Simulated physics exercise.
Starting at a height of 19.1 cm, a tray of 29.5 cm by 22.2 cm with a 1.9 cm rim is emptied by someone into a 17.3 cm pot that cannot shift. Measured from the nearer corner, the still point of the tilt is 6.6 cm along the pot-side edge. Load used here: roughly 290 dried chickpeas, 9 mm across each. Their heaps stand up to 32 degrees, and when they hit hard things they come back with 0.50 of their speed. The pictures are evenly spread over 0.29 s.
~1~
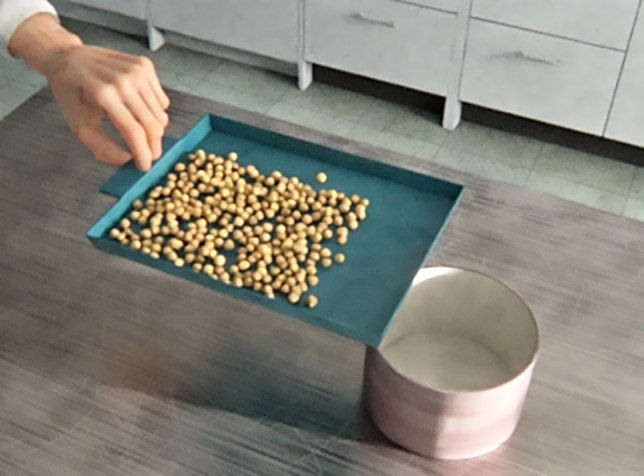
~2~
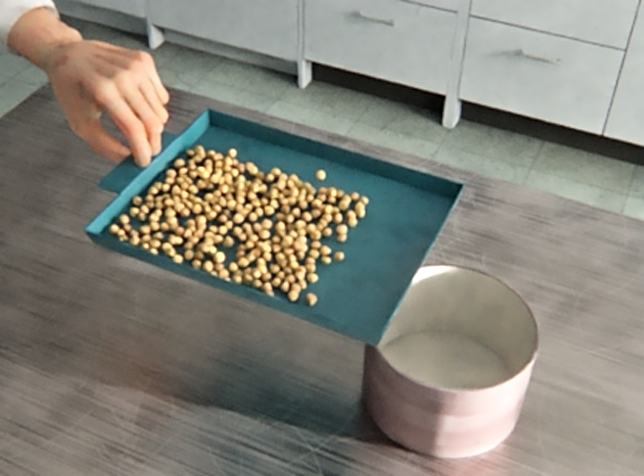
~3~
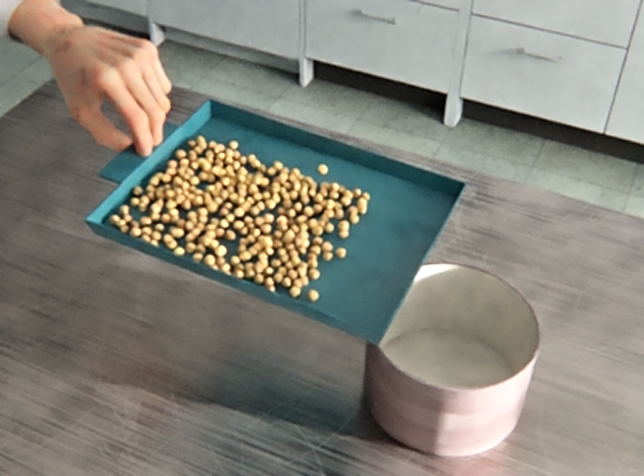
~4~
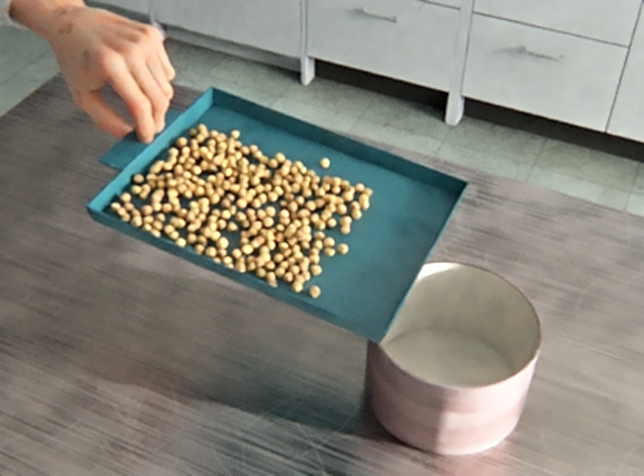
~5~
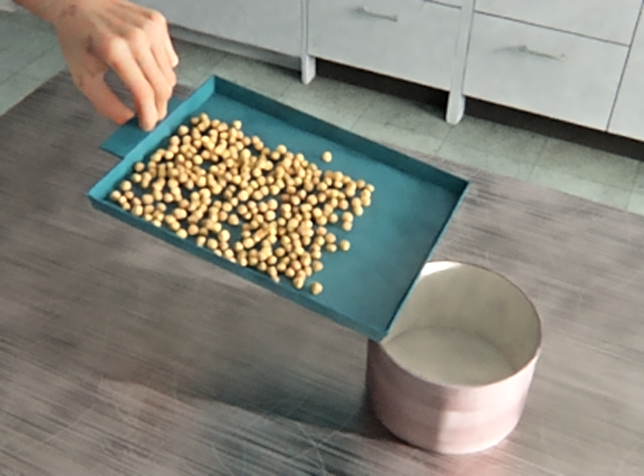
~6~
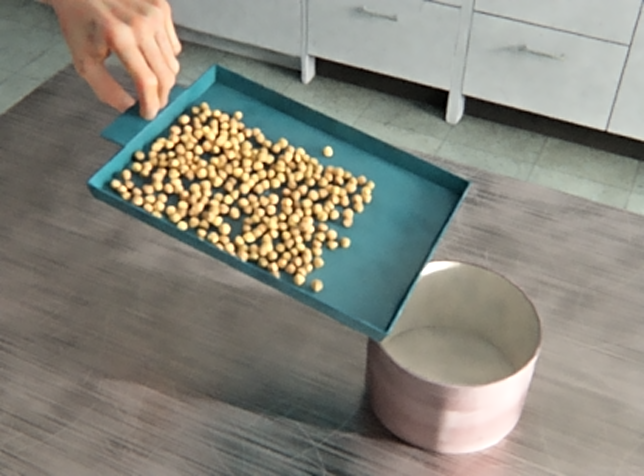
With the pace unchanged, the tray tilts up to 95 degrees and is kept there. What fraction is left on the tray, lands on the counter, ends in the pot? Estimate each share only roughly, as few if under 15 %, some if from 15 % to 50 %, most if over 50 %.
Roughly: Left on the tray few, counter some, pot most.
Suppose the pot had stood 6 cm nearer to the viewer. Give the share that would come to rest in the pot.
Share in pot: Approx. 80 %.
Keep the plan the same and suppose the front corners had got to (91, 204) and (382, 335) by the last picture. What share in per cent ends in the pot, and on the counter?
You'd end with pot at 0 and counter at 100.
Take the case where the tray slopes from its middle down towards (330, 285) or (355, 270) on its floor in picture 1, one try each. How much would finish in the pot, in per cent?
First try: About 0 percent; second try: About 30 percent.
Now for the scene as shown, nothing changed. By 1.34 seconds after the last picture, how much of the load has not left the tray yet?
Estimate: Near 90 in a hundred.
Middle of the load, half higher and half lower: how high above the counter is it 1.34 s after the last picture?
Some 22 cm above the counter.
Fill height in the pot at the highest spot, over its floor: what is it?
Roughly 2.0 cm up.
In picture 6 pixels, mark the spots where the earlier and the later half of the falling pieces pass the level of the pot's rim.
Roughly (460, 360) to begin with, later roughly (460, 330).
Then, 0.81 s after the last picture, tilt 50 degrees; the tray holds 100 %, the pot 0 %.
Then, 1.34 s after the last picture, tilt 76 degrees; the tray holds 90 %, the pot 5 %.
Then, 1.94 s after the last picture, tilt 95 degrees; the tray holds 10 %, the pot 60 %.
In the end, tray 0 %, counter 25 %, pot 75 %.
